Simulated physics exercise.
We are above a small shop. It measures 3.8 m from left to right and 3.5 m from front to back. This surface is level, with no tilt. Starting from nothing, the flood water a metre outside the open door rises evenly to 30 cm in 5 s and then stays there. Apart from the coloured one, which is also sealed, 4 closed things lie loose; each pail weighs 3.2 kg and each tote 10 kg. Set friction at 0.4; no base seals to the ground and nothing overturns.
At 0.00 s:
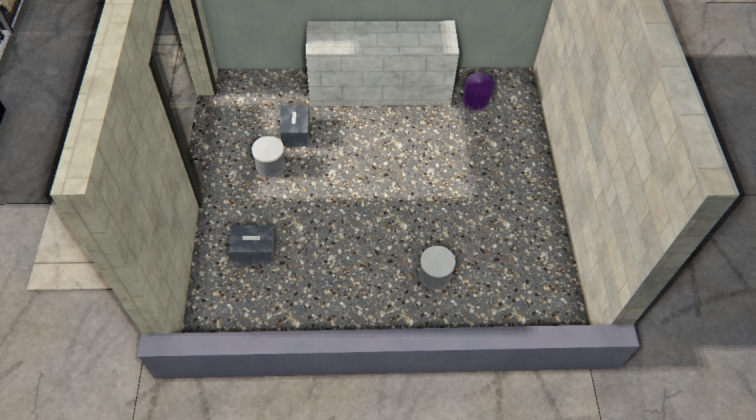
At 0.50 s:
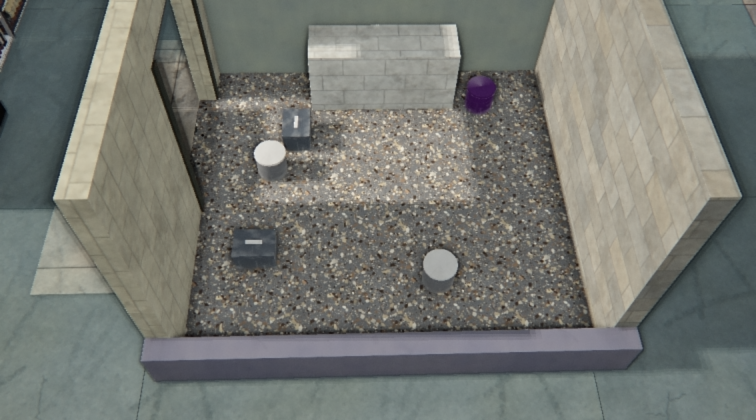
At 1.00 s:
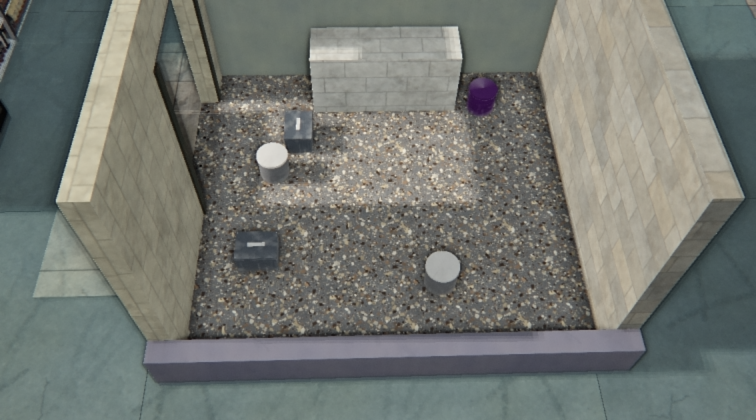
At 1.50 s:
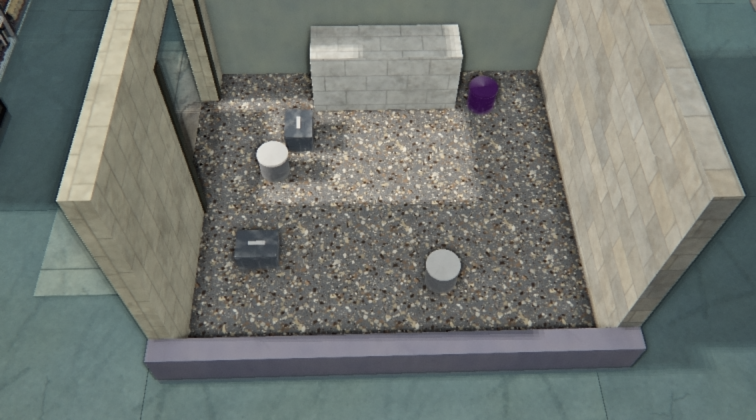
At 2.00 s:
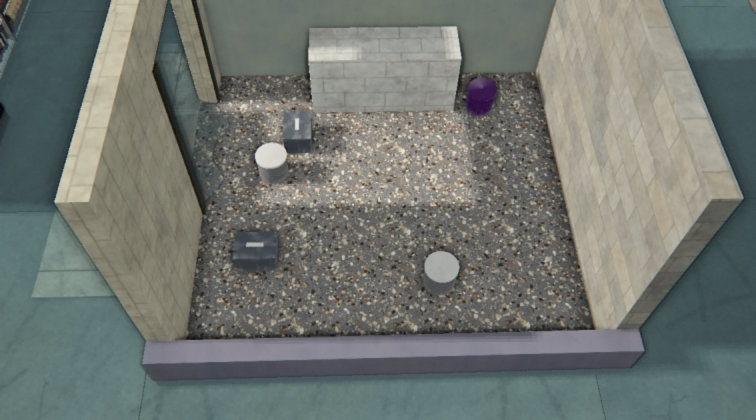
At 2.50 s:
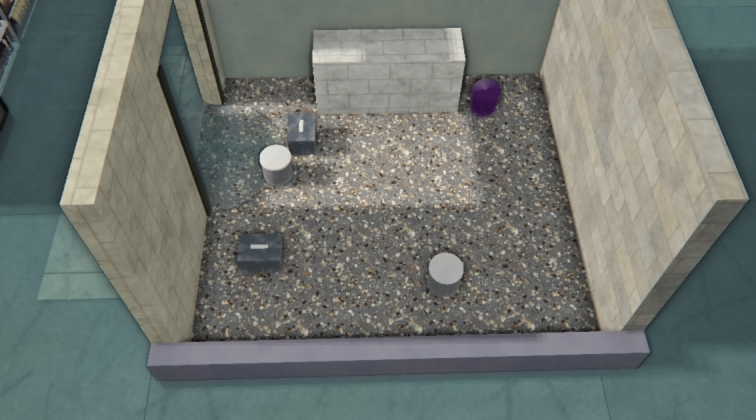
In a small shop with a pebbled floor, a purple pail stands near a pale block at the back, with two dark boxes and two pale round containers set around it. Then a thin sheet of clear water spreads in from the left opening, while the objects stay in place.
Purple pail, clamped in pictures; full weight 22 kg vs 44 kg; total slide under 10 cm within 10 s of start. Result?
I reckon only the heavier ballast is ample.
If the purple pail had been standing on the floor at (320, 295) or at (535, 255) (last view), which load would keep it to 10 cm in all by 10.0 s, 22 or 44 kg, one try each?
In order, both loads succeed and heavier load succeeds alone.
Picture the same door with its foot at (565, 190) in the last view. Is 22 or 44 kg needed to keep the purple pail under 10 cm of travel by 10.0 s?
Lab note: Lower mass sufficient.
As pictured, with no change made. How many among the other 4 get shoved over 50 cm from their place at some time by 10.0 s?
3.
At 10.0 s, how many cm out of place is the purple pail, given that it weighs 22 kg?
Displacement near 20 cm.
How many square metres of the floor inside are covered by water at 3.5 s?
At that time the wet patch spans about 2.5 m2.
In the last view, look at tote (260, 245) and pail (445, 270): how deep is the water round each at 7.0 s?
2 and 18 cm.
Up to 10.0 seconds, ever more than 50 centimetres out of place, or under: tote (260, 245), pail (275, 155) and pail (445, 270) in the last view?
Listed order gives within limit, above limit, above limit.
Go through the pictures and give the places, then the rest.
The purple pail at (480, 83) rests on the ground; 0.0 m2 under water; 0 of 5 have shifted, in the first frame.
The purple pail at (482, 86) rests on the ground; water covers 0.0 m2; 0 of 5 have shifted, in the second frame.
The purple pail at (483, 88) rests on the ground; 0.0 m2 under water; 0 of 5 have shifted, in the third frame.
The purple pail at (484, 87), on the bottom; 0.0 m2 under water; 0 of 5 have shifted, in the fourth frame.
The purple pail at (482, 89) rests on the ground; 0.1 m2 under water; 0 of 5 have shifted, in the fifth frame.
The purple pail at (487, 90), on the bottom; water covers 0.8 m2; 0 of 5 have shifted, in the sixth frame.
After 3.5 s the purple pail would be 0 cm from its start with 22 kg and 0 cm from its start with 44 kg; 0 cm of water round it then.
After 4.5 s the purple pail would be 0 cm from its start with 22 kg and 0 cm from its start with 44 kg; 0 cm of water round it then.
After 7.0 s the purple pail would be 0 cm from its start with 22 kg and 0 cm from its start with 44 kg; 7 cm of water round it then.
After 10.0 s the purple pail would be 21 cm from its start with 22 kg and 0 cm from its start with 44 kg; 23 cm of water round it then.
